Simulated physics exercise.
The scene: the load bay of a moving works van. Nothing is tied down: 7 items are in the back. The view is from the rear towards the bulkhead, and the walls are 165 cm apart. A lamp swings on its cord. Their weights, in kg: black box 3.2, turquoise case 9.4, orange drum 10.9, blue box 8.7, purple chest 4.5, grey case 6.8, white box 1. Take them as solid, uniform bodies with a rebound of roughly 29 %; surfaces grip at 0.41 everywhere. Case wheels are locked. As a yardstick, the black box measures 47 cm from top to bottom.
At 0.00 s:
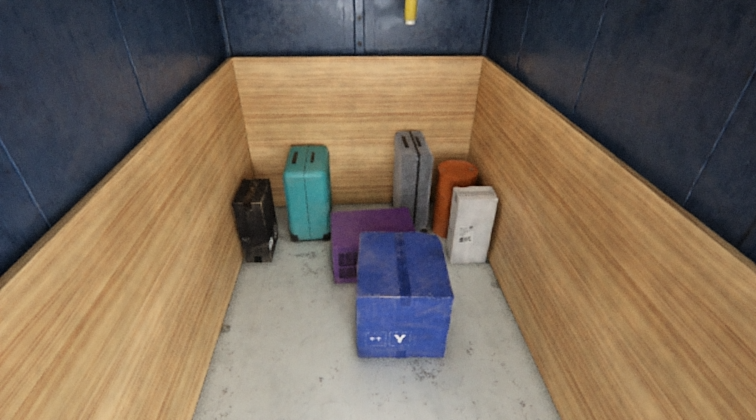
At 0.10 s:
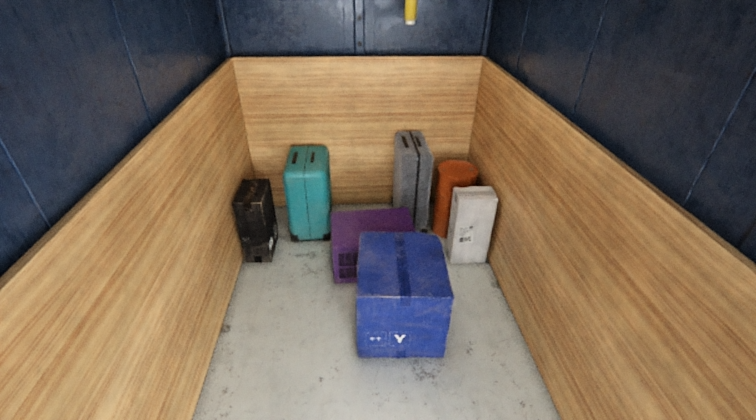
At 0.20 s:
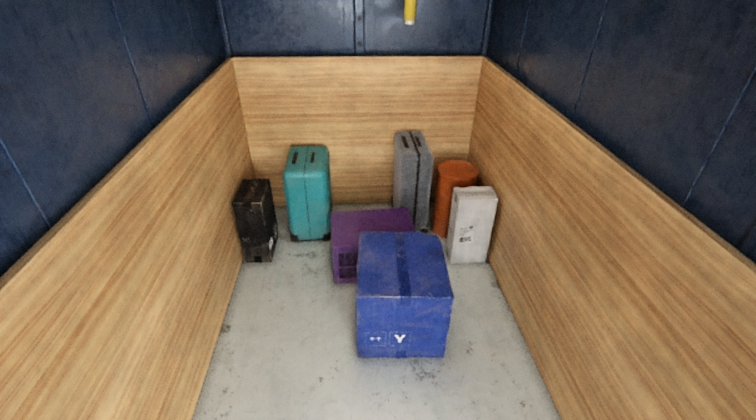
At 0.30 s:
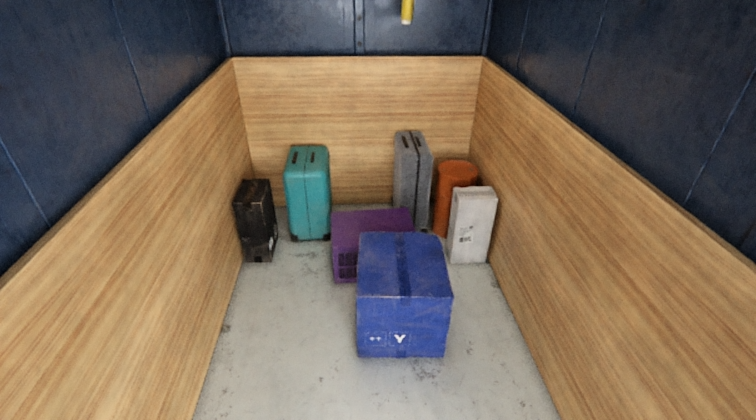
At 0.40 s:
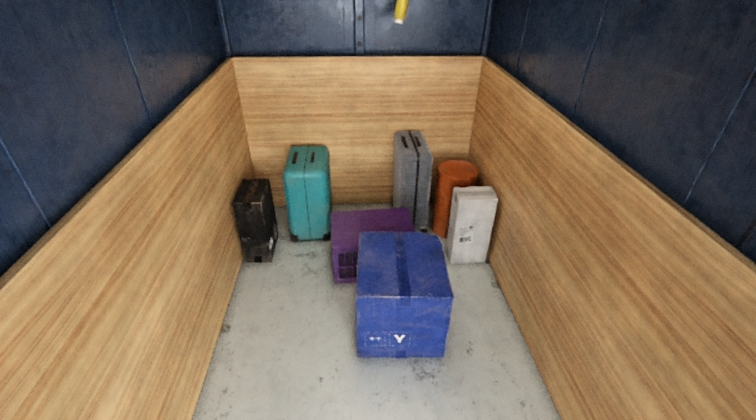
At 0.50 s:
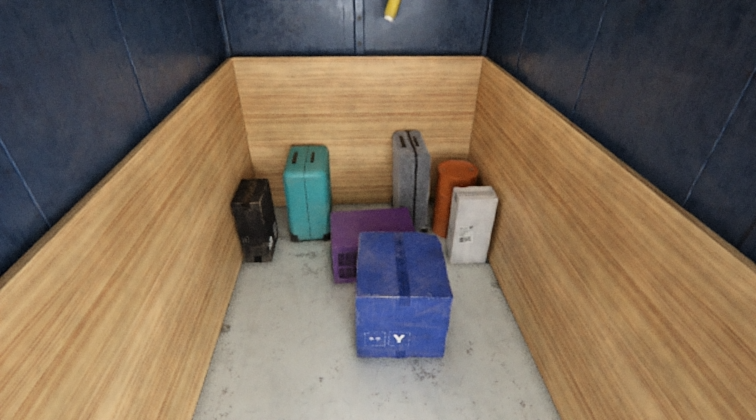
In this clip, suitcases, boxes and an orange drum sit still on the floor of a wood-panelled van load bay, while a yellow lamp hanging at the top swings slightly to the left.
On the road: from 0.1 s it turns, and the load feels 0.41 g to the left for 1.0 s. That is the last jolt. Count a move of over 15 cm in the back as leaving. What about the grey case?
The grey case leaves its spot.
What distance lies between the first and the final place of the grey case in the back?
Some 38 cm.
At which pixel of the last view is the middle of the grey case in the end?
Near (367, 209).
By 0.90 s, push 0.33 g left; grey case tilted 28° near (389, 181); black box 3 cm from its spot.
By 1.10 s, steady run; grey case tilted 52° near (370, 188); turquoise case tilted 4°; black box 3 cm from its spot.
By 1.40 s, steady run; grey case on its side near (366, 206); turquoise case 9 cm from its spot; black box 3 cm from its spot.
When it is over (1.9 s), lying over in the back, grey case; the other 6 within 15 cm of the start. In the last view, grey case near (367, 209).
